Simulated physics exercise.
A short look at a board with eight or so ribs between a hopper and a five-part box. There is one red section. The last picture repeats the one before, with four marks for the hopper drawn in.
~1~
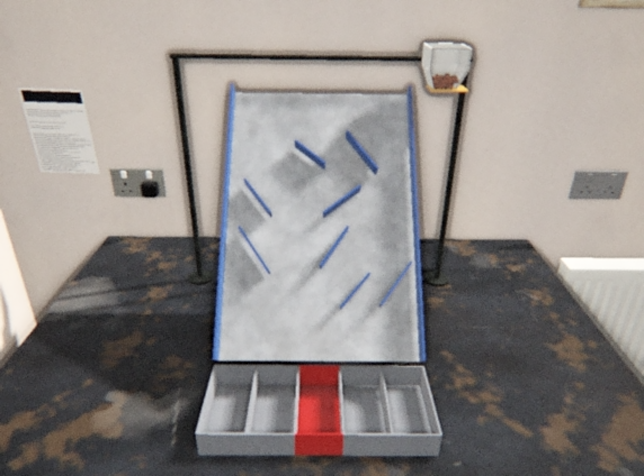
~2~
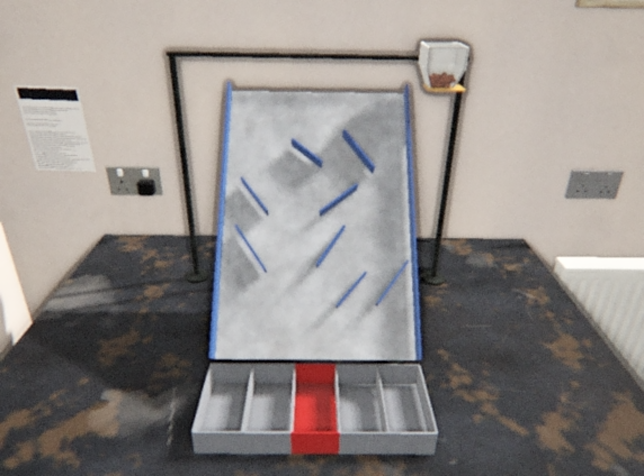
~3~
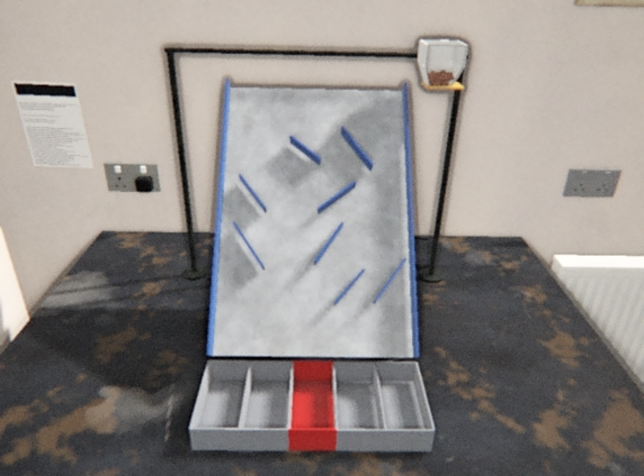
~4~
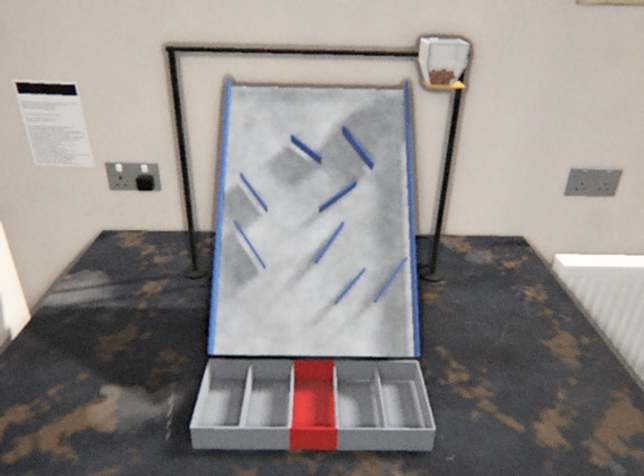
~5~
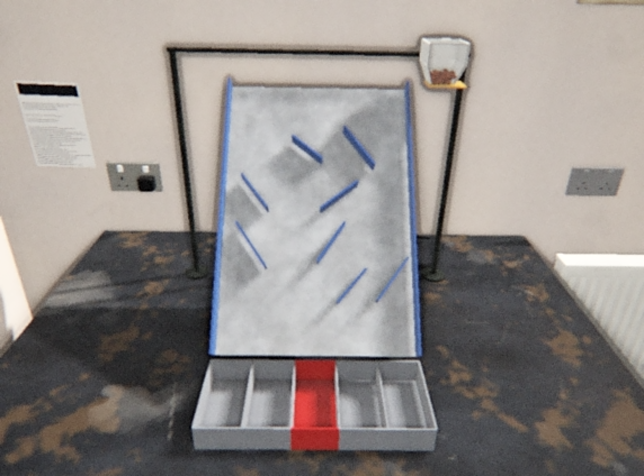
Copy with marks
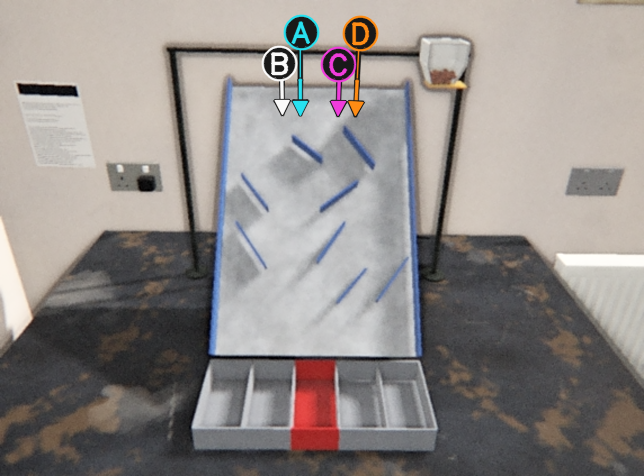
Nothing on the board moves; only the view shifts very slightly left, then eases back a little to the right. A hopper of brownish pieces stays at the upper right above a tilted grey board with eight blue ribs, and the five-part box below, its middle section red, remains empty.
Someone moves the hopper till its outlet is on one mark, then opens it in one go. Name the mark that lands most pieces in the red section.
I would pick mark B.
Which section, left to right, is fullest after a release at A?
It is the second one.
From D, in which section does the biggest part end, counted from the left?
The fourth from the left.
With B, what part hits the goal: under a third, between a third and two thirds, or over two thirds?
Mark B gives between a third and two thirds.
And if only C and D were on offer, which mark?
Mark D.
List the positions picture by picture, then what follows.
The first frame shows hopper near (446, 81), clay pellets, door shut.
The second frame shows ribs (292, 138) to (322, 161), (344, 129) to (375, 167), (241, 177) to (267, 211).
The third frame shows ribs (318, 209) to (356, 181), (233, 222) to (263, 266), (315, 261) to (343, 222).
The fourth frame shows ribs (336, 302) to (365, 268), (376, 300) to (407, 257).
The fifth frame shows red section near (315, 437), number 3 of 5 from the left.
On the marked copy, mark A meets the board at (300, 110); mark B meets the board at (282, 109); mark C meets the board at (338, 110); mark D meets the board at (355, 110).
If A is chosen, close to a quarter in the red section, the bulk in other sections, only a few outside the box.
If B is chosen, close to half in the red section, close to a third in other sections, a small share outside the box.
If C is chosen, a small share in the red section, the bulk in other sections, a small share held on the board.
If D is chosen, close to a third in the red section, close to two thirds in other sections, only a few held on the board.
